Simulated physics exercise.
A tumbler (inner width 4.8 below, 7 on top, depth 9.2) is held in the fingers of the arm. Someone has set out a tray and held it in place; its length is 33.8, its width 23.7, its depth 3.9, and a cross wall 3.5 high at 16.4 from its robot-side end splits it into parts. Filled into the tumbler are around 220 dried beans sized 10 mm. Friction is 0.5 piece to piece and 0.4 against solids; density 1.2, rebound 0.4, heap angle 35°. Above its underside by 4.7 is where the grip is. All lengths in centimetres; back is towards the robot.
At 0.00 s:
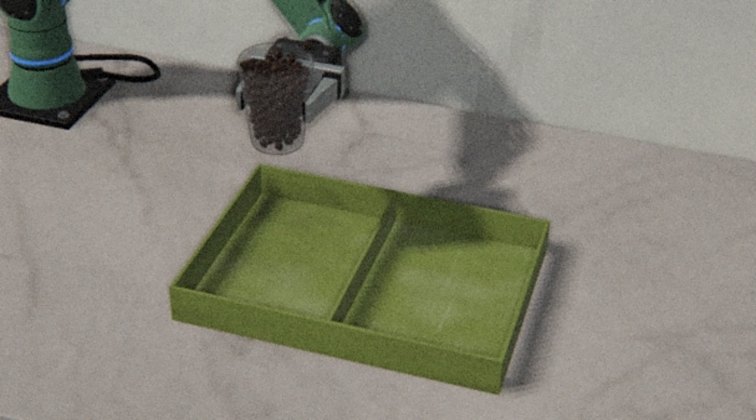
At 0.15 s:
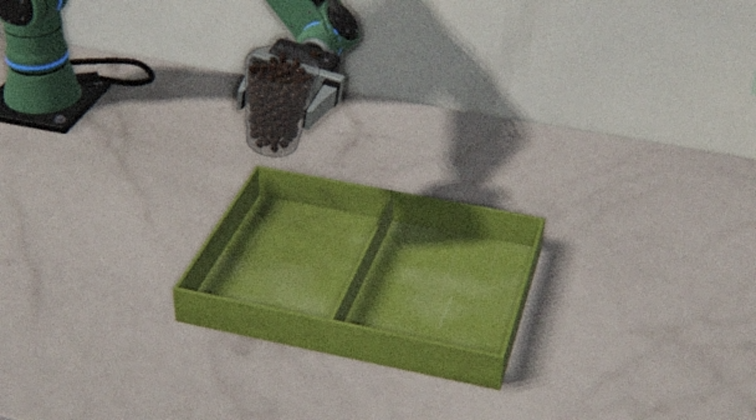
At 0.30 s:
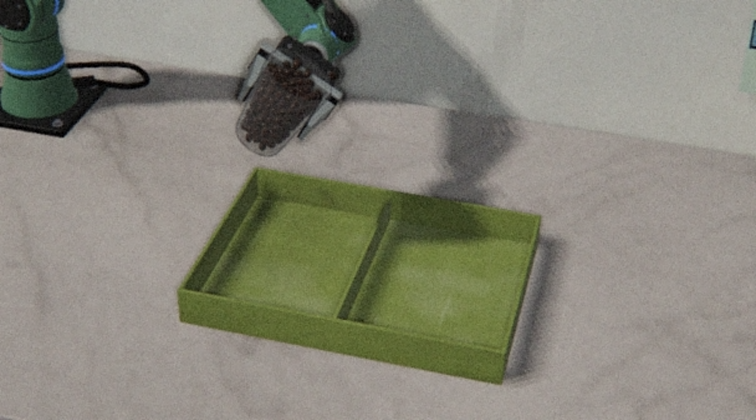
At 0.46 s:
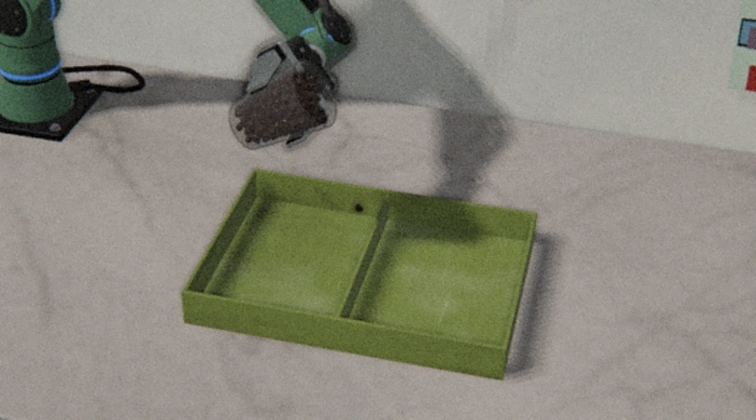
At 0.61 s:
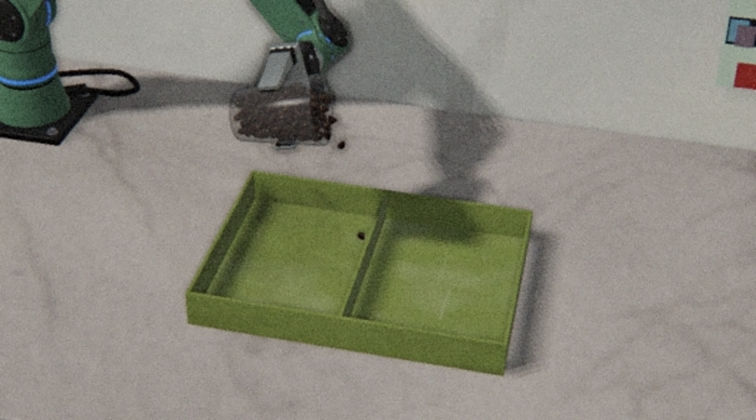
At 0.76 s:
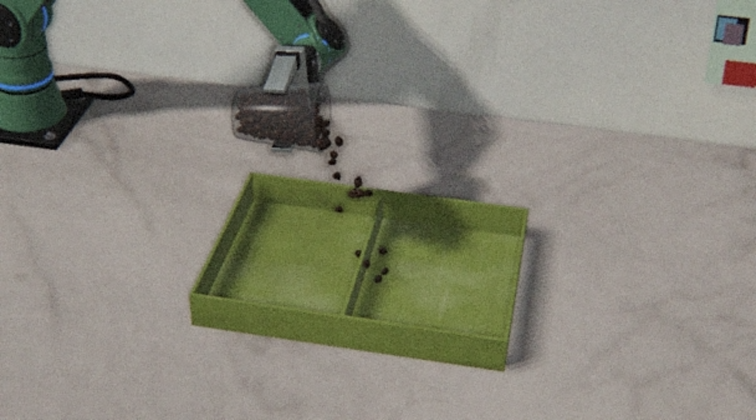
Green robot arm tilting a clear tumbler of dark beans onto its side, the first few dropping into a divided green tray.
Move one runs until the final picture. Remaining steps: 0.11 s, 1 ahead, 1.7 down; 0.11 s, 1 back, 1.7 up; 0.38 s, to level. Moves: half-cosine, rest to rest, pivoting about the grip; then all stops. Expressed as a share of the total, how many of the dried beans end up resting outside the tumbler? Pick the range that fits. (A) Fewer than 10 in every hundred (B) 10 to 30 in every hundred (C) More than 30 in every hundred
B, 10 to 30 in every hundred.
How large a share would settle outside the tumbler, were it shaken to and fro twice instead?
Expected share: About 20 %.
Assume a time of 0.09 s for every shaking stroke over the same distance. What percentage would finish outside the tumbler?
Roughly 20 percent then.
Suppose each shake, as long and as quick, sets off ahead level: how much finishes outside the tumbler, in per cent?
I'd reckon around 40 per cent.
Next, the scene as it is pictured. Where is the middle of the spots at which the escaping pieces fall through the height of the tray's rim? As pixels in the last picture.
Near (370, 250).
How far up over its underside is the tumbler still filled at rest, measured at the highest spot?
The top sits some 9.5 cm up.
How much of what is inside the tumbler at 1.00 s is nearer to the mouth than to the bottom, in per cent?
55 per cent.
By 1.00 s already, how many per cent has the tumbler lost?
Roughly 15 per cent by then.
After 1.00 s, tilted 84° forward, highest piece 23 above the table; 193 in the tumbler, 14 in the far-side part, 12 in the robot-side part, 4 in flight or on a rim.
After 1.24 s, tilted 19° forward, highest piece 25 above the table; 183 in the tumbler, 18 in the far-side part, 17 in the robot-side part, 5 in flight or on a rim.
After 1.56 s, level, highest piece 25 above the table; 183 in the tumbler, 22 in the far-side part, 18 in the robot-side part.
After 2.61 s, level, highest piece 25 above the table; 183 in the tumbler, 22 in the far-side part, 18 in the robot-side part.
In the end, 183 in the tumbler, 22 in the far-side part, 18 in the robot-side part. That is 18 % outside the tumbler.
